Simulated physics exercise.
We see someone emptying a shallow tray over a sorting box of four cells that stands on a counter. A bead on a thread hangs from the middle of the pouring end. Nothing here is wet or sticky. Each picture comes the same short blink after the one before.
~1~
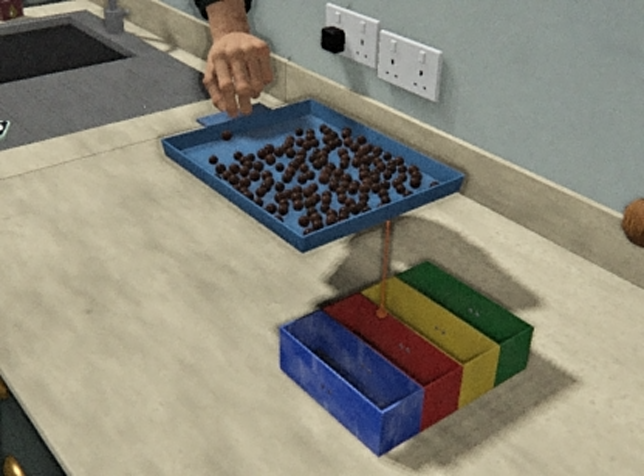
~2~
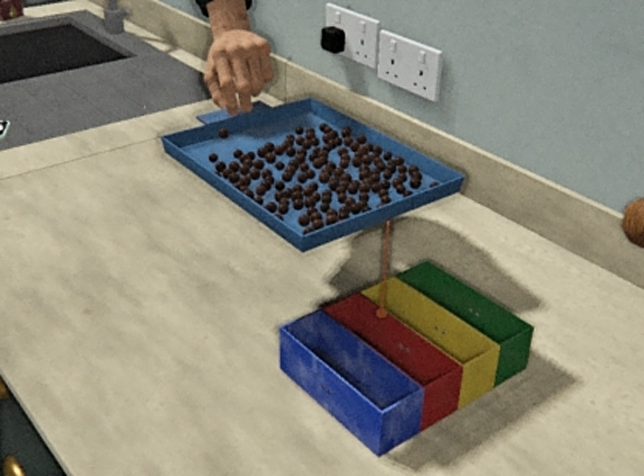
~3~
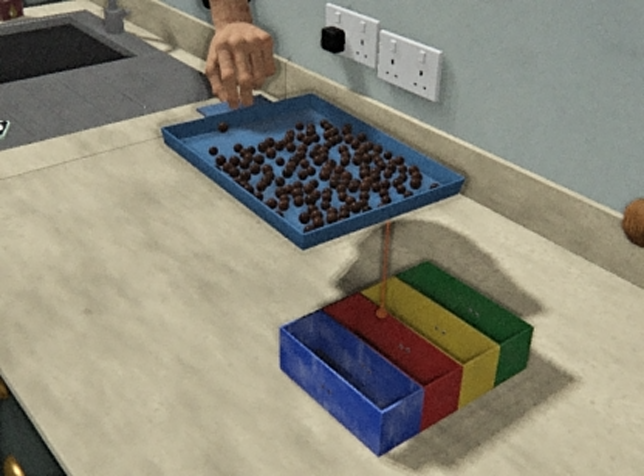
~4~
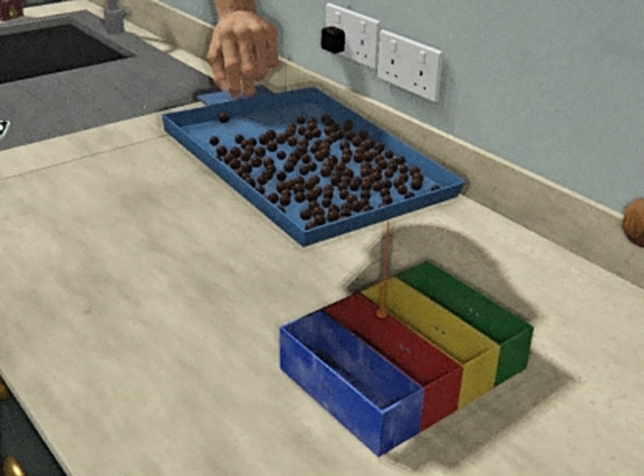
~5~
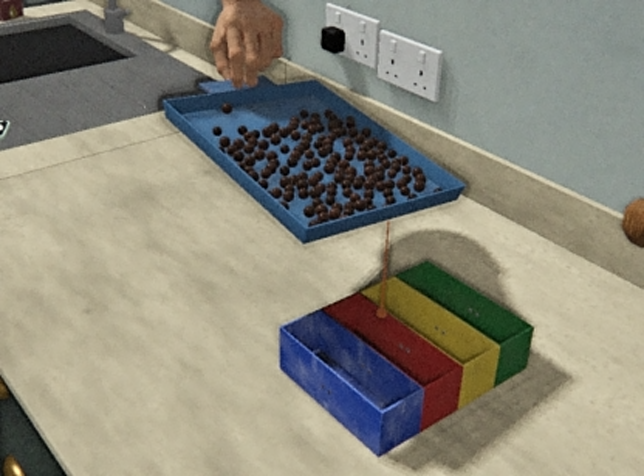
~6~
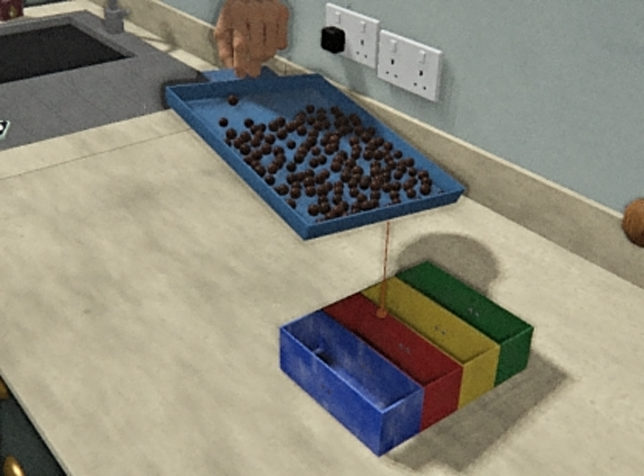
Kitchen counter, a hand raising the far end of a blue tray of brown balls, the load shifting slightly above four coloured cells.
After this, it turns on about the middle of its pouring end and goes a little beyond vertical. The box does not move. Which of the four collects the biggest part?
It favours the green compartment.
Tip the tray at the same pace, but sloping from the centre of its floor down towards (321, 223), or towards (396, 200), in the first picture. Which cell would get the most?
In turn: The blue cell; the cell in green.
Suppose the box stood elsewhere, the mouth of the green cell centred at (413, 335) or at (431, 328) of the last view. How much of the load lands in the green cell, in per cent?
About 0 and 10 per cent.
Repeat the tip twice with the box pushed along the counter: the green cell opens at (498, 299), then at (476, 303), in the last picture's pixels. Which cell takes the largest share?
First the cell in yellow, then the green one.
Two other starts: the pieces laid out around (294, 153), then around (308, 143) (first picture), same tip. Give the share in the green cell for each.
Near 70 % and 70 %.
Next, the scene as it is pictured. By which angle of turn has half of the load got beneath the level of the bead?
At about 85°.
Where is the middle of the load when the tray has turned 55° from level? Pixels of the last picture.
Close to (394, 161).
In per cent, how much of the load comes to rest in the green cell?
Close to 80 per cent.
Soon, tray tipped steeply; all on the tray.
A while on, tray tipped right over; about a quarter on the tray; about half in the green cell; a small part in the yellow cell; about a quarter falling or outside the box.
Towards the end, tray tipped past a quarter turn; most in the green cell; a small part in the yellow cell; a stray few in the red cell; a small part falling or outside the box.
Finally, tray tipped past a quarter turn; most in the green cell; a small part in the yellow cell; a stray few in the red cell; none in the blue cell; a small part outside the box.
